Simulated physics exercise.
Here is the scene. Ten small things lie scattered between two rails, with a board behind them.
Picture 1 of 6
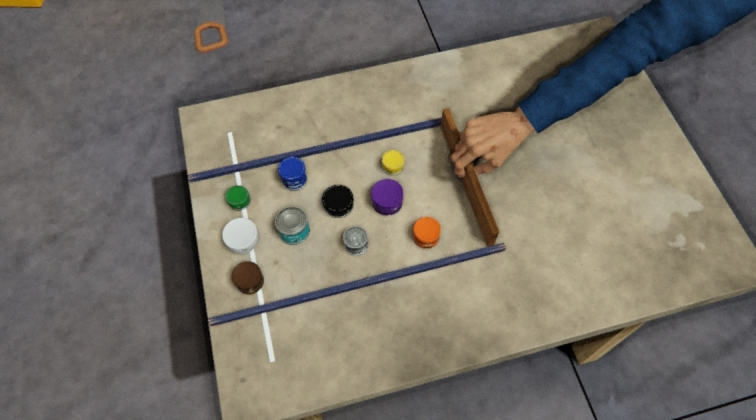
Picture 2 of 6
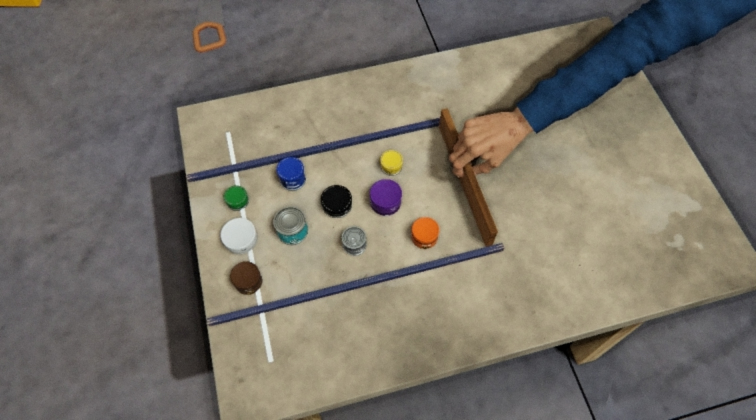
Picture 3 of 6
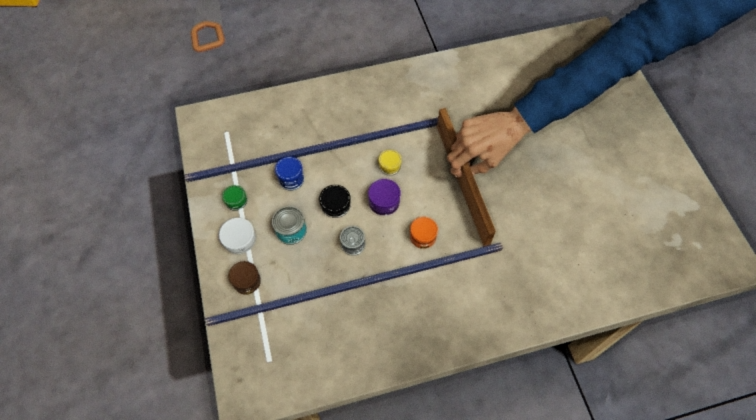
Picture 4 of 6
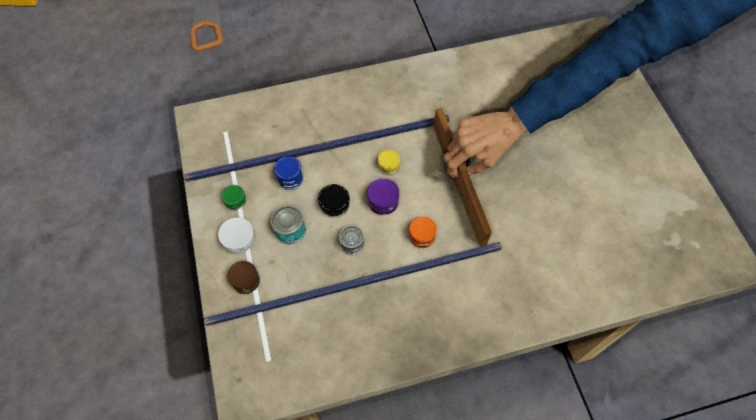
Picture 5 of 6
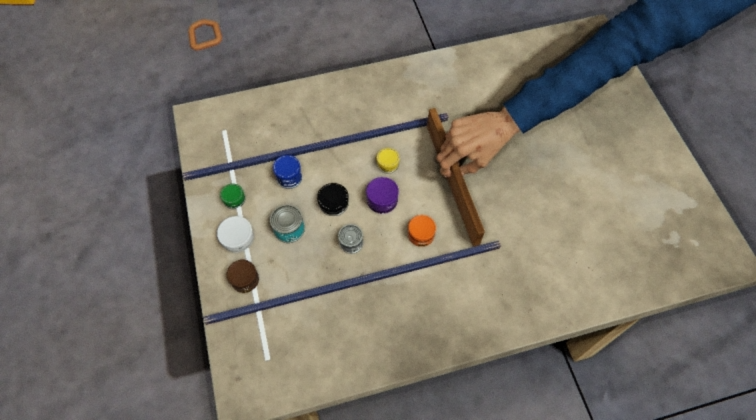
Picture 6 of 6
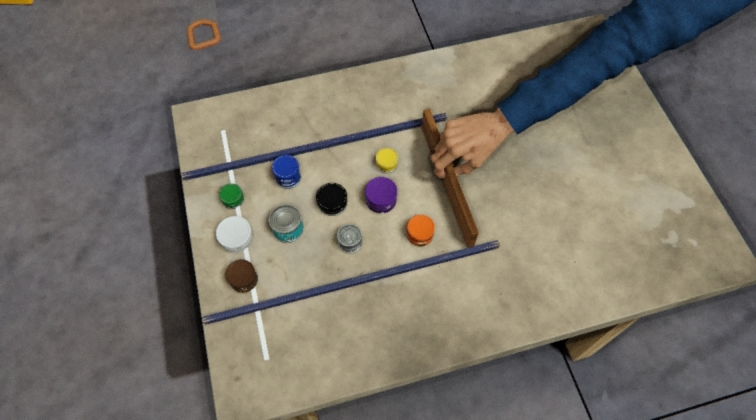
A hand slowly sliding a wooden board left between two rails toward scattered colourful small tubs on a worn tabletop.
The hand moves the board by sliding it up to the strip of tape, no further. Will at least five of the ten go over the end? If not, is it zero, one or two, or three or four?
Mind you, the pieces that take the plunge come to one or two.
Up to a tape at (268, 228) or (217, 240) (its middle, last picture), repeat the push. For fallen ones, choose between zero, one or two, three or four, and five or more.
Okay, so it's none at all for the first place and more than four for the second.
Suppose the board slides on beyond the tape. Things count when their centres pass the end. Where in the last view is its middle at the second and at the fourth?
For the first, roughly (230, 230); for the next, roughly (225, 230).
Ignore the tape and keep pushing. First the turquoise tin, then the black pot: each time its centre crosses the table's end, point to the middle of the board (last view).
The middle is at (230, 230) when it's the turquoise tin, and at (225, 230) when it's the black pot.
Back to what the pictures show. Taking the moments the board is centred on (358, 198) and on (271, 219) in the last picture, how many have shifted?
I make it 5 at the first spot and 10 at the other.
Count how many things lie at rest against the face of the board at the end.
That makes 5.
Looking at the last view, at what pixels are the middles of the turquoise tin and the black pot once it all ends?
They finish at roughly (205, 262) and (203, 219) respectively.
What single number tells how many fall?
The total comes to 1.
Early on, none off yet; white tub at rest near (235, 234); brown tub at rest near (242, 276); green pot at rest near (232, 196).
Finally, the number that fall off is one or two; lost, white tub.
